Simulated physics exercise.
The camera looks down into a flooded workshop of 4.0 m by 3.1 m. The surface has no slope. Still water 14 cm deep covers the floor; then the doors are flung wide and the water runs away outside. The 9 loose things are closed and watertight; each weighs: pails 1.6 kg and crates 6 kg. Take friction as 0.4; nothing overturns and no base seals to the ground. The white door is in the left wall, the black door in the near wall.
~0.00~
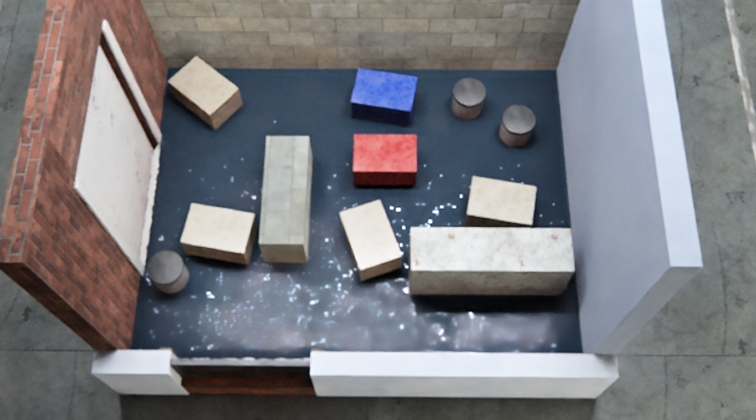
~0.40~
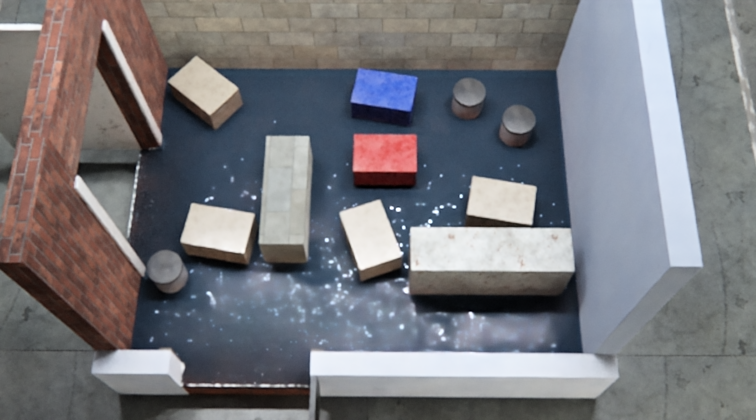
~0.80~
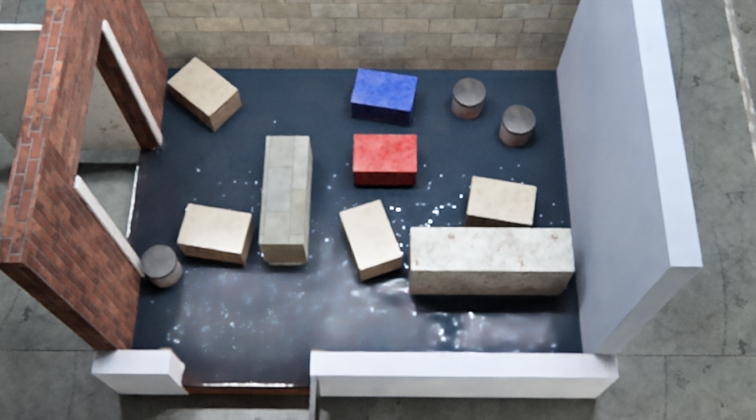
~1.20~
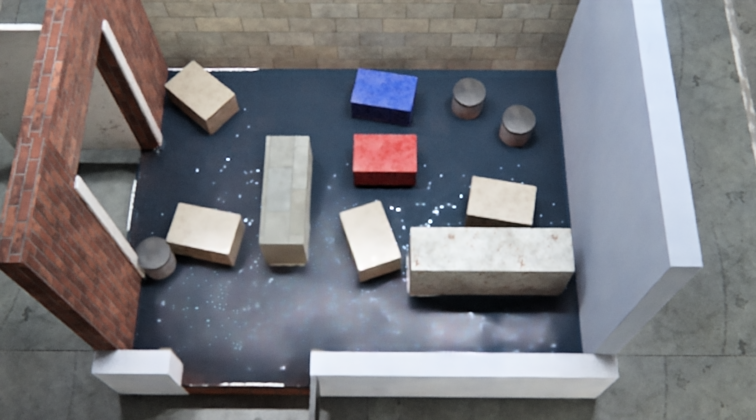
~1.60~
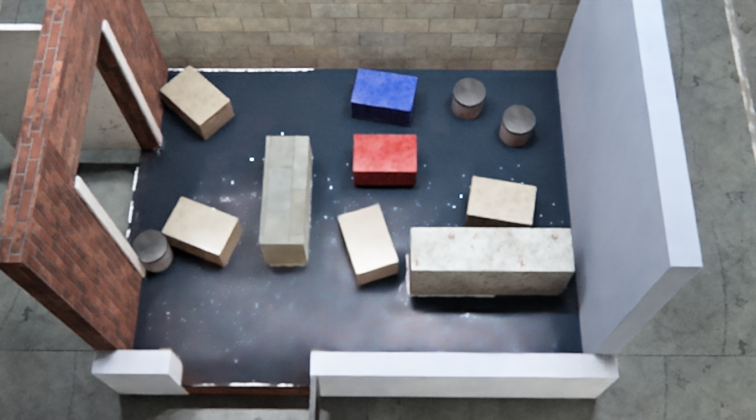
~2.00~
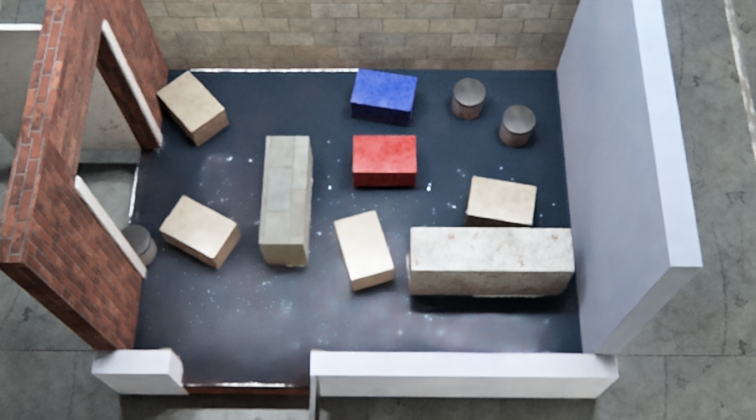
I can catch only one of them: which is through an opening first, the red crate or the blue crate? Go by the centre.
First out is the blue one.
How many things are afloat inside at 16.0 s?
I count 4.
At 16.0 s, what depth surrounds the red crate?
Roughly 4 cm.
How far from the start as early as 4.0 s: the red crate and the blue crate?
About 30 and 40 cm.
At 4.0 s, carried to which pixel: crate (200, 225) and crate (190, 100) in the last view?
Near (138, 230) and (143, 170).
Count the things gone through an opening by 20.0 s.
7 of them.
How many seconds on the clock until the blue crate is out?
At about 9.5 s.
After 4.0 s the red crate is near (356, 166), 0.3 m from its start, afloat; the blue crate is near (348, 93), 0.4 m from its start, afloat; 1 of 9 are out; 8 afloat.
After 9.0 s the red crate is near (333, 115), 0.7 m from its start, afloat; the blue crate is near (167, 169), 2.2 m from its start, afloat; 4 of 9 are out; 5 afloat.
After 16.0 s the red crate is near (174, 164), 2.0 m from its start, afloat; the blue crate has gone out (at 9.7 s); 5 of 9 are out; 4 afloat.
After 20.0 s the red crate has gone out (at 17.1 s); the blue crate has gone out (at 9.7 s); 7 of 9 are out; 2 afloat.
